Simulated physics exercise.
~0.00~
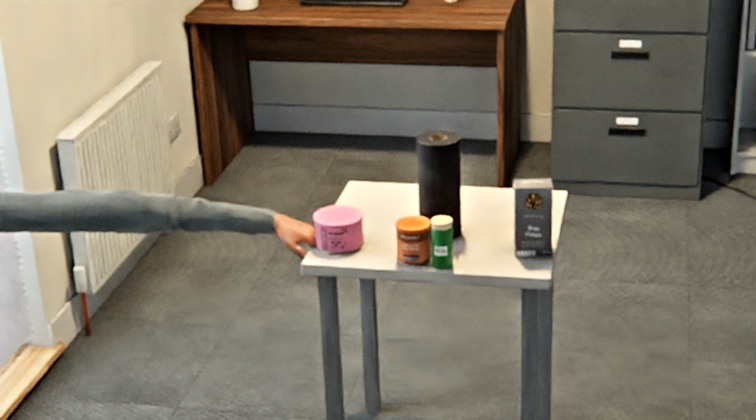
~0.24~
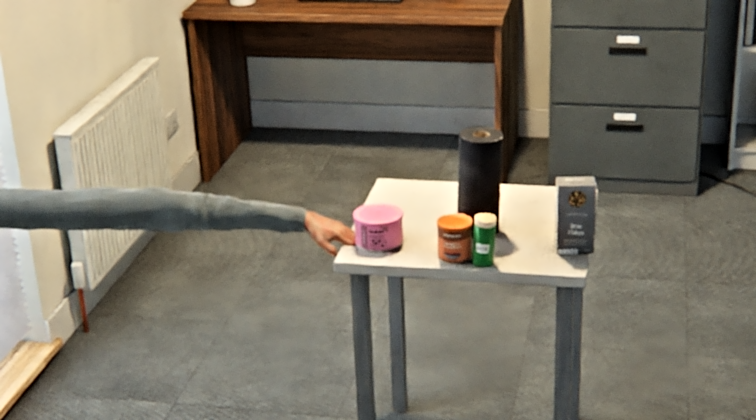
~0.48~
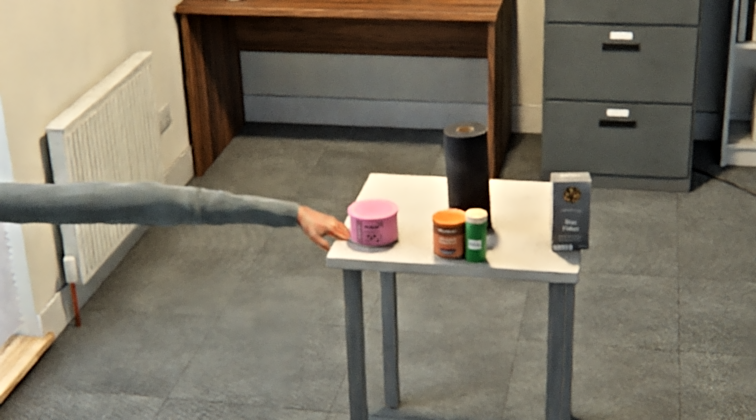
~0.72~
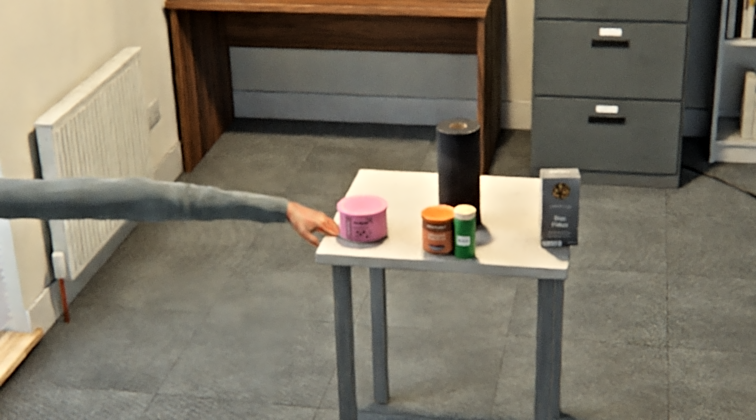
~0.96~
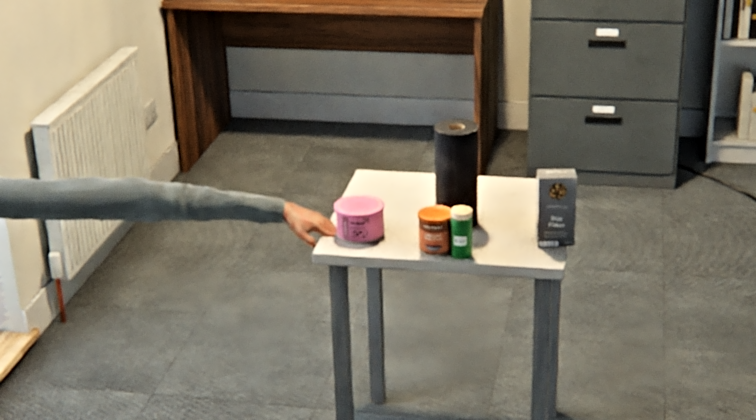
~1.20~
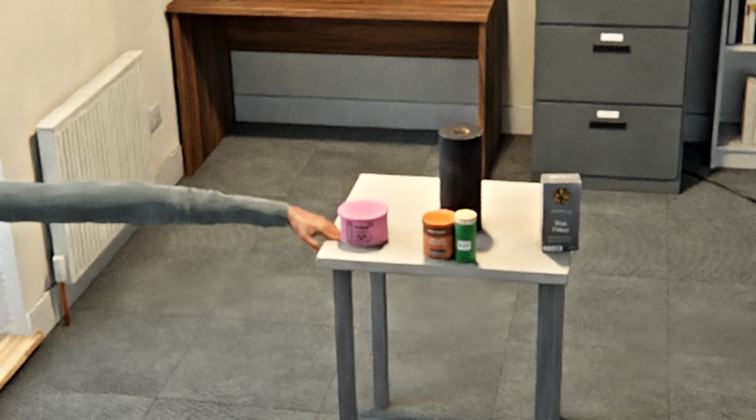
A hand on a grey-sleeved arm reaches in from the left and rests at the near left corner of a small white side table. On top stand a pink tub, an orange tin, a green shaker, a tall black roll and an upright grey carton, with a desk and filing cabinet behind. The hand shoves the table a short way to the right, and all the items ride along with it. The table then stops, and nothing topples or slides noticeably. At the end the hand is still at the corner, with everything standing in its original arrangement.
